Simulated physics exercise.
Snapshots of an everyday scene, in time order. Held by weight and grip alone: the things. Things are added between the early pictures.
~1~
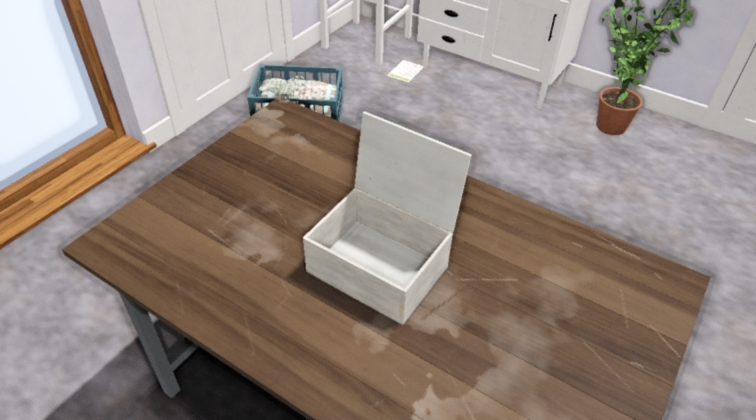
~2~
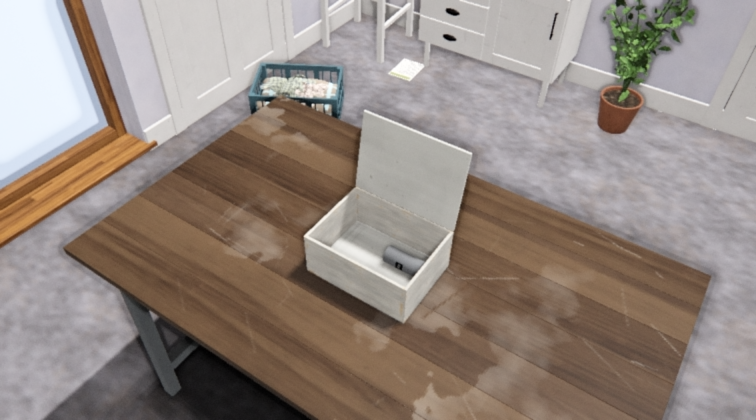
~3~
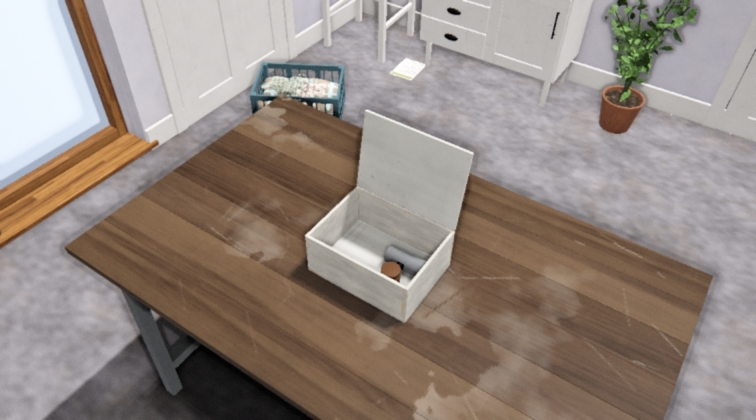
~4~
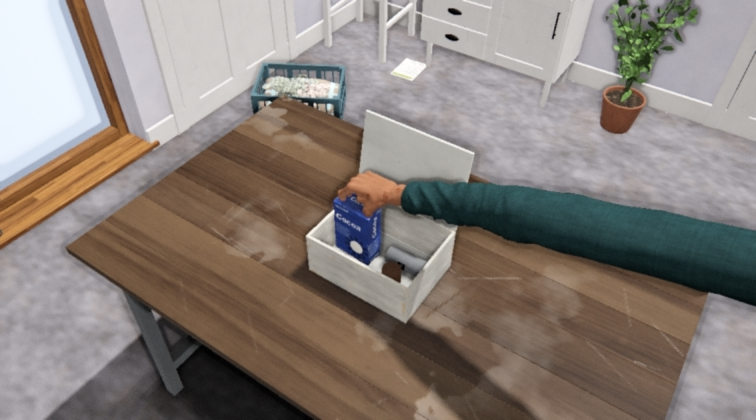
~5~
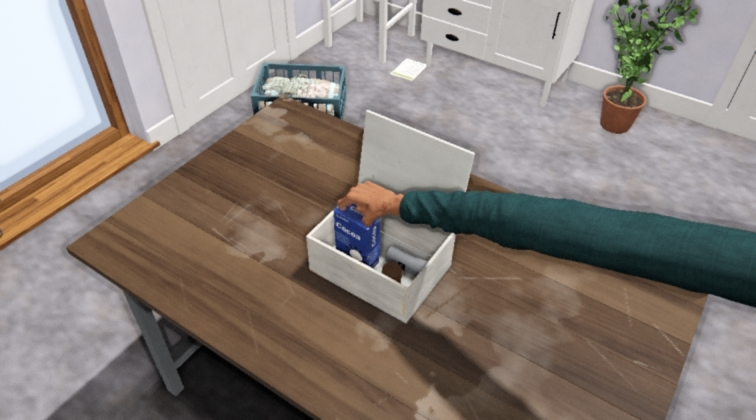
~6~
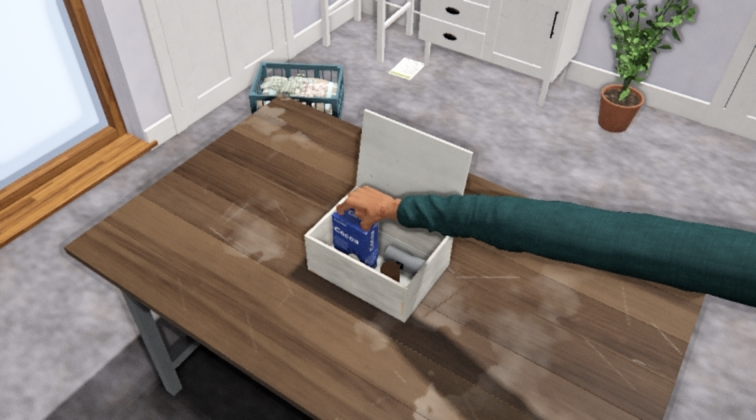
The footage shows an open white box on a wooden table, where a grey shaker and then a small brown item appear inside, before a hand in a green sleeve lowers a blue packet into the box's left side.
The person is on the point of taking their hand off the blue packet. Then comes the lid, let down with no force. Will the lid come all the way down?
I expect the lid to remain raised.
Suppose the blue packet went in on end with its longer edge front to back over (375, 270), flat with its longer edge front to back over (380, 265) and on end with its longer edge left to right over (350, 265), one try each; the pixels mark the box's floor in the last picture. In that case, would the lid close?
Well, first time it won't go down, second time it goes down fine, and third time it won't go down.
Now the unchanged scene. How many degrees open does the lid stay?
The lid sits around 20° above the rim.
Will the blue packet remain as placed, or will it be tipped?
Well, the blue packet stays just as set.
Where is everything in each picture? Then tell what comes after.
In the first picture, the last thing is not in view yet.
In the second picture, the last thing is not in view yet; grey shaker (407, 263).
In the third picture, the last thing is not in view yet; grey shaker (409, 263).
The fourth picture shows coming down; blue packet (358, 229); grey shaker (409, 263).
The fifth picture shows coming down; blue packet (357, 237); grey shaker (410, 263).
The sixth picture shows in place under the hand; blue packet (355, 241); grey shaker (408, 262).
Then, 1.20 s past the last view, lid starting down.
Then, 1.60 s past the last view, lid 59° above the rim.
Then, 1.90 s past the last view, lid 36° above the rim.
Finally, lid 22° above the rim; all 3 still in place. Final places as the last picture's camera would see them, blue packet near (355, 241).
